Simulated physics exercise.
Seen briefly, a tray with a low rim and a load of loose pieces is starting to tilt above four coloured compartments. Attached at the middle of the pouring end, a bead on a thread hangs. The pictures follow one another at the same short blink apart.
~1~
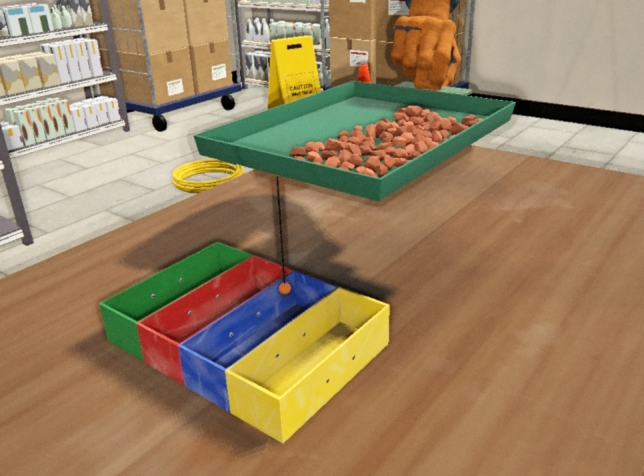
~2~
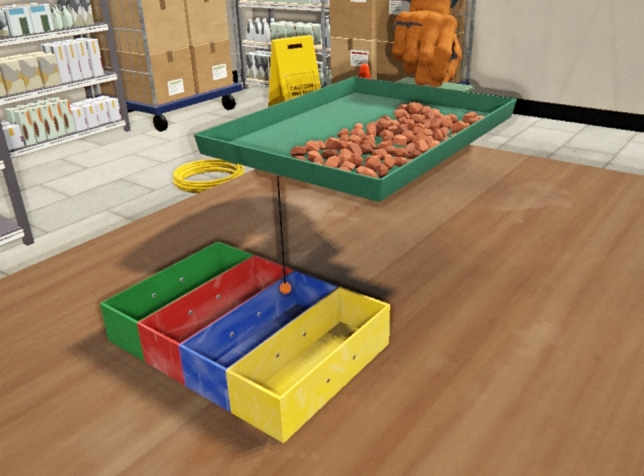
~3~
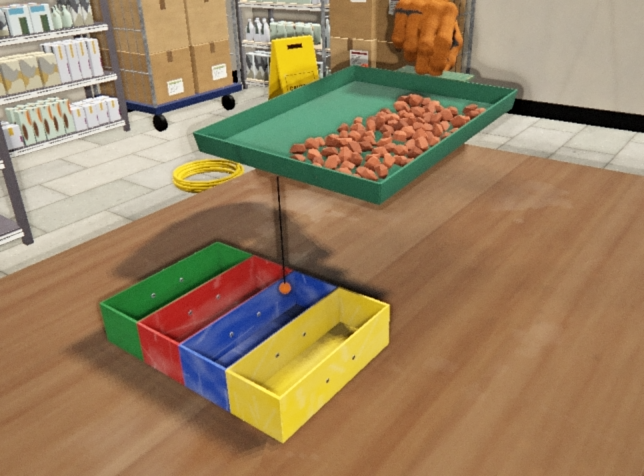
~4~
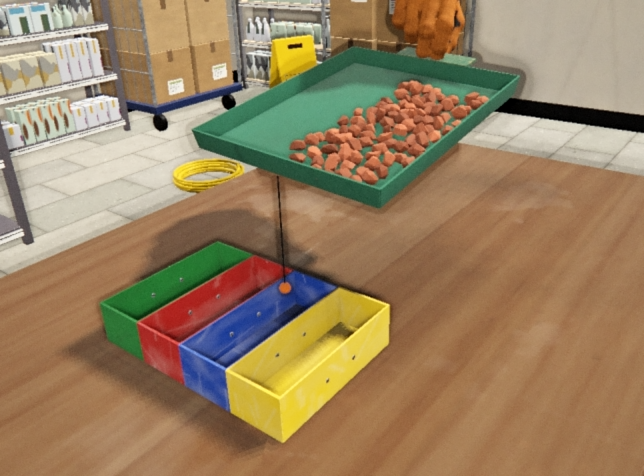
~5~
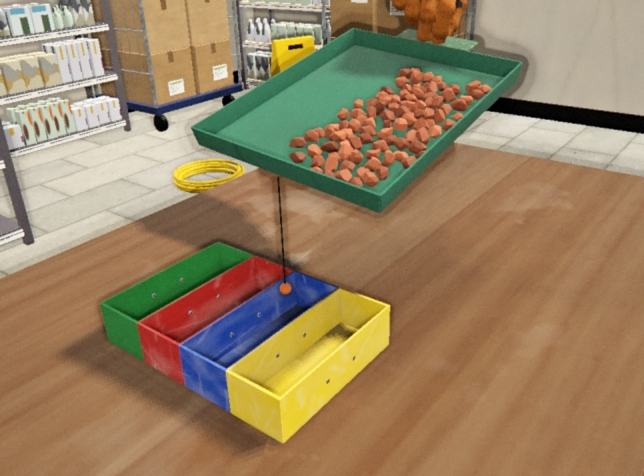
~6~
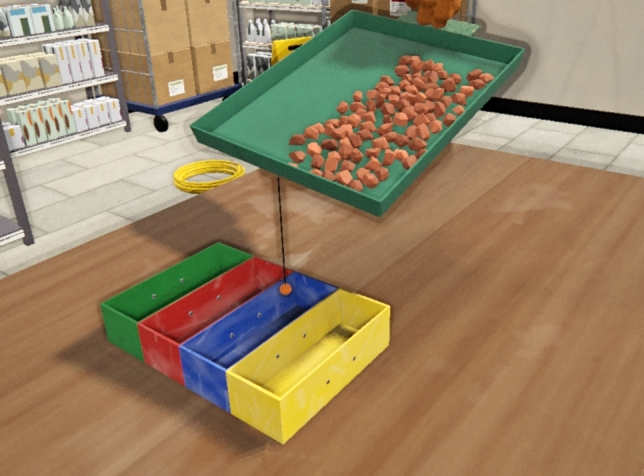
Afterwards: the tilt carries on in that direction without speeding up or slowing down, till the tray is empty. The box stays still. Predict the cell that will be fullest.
I would say the yellow cell.
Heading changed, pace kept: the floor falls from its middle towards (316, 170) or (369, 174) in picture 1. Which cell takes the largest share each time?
The first time it's the cell in yellow, the second time it's yellow.
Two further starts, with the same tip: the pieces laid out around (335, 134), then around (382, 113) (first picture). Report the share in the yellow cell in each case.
50 per cent for the first try, 40 per cent for the second.
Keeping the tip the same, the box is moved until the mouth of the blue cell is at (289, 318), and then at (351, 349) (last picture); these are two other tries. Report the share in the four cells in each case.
The first comes to 70 percent and the second to 100 percent.
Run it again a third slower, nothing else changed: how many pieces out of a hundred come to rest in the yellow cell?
About 30 per cent.
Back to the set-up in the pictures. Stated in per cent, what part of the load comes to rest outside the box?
About 70 per cent.
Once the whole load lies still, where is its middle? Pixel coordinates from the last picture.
The centre comes to rest close to (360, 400).
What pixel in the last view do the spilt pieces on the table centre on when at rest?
Somewhere near (382, 411), I think.
Shortly afterwards, tray tipped steeply; the whole lot on the tray.
Next, tray tipped right over; near a quarter on the tray; a little in the yellow cell; near half falling or outside the box.
Some moments later, tray tipped past a quarter turn; near a third in the yellow cell; only a few in the red cell; near two thirds falling or outside the box.
In the end, tray tipped past a quarter turn; near a third in the yellow cell; only a few in the red cell; none at all in the blue cell; none at all in the green cell; near two thirds outside the box.
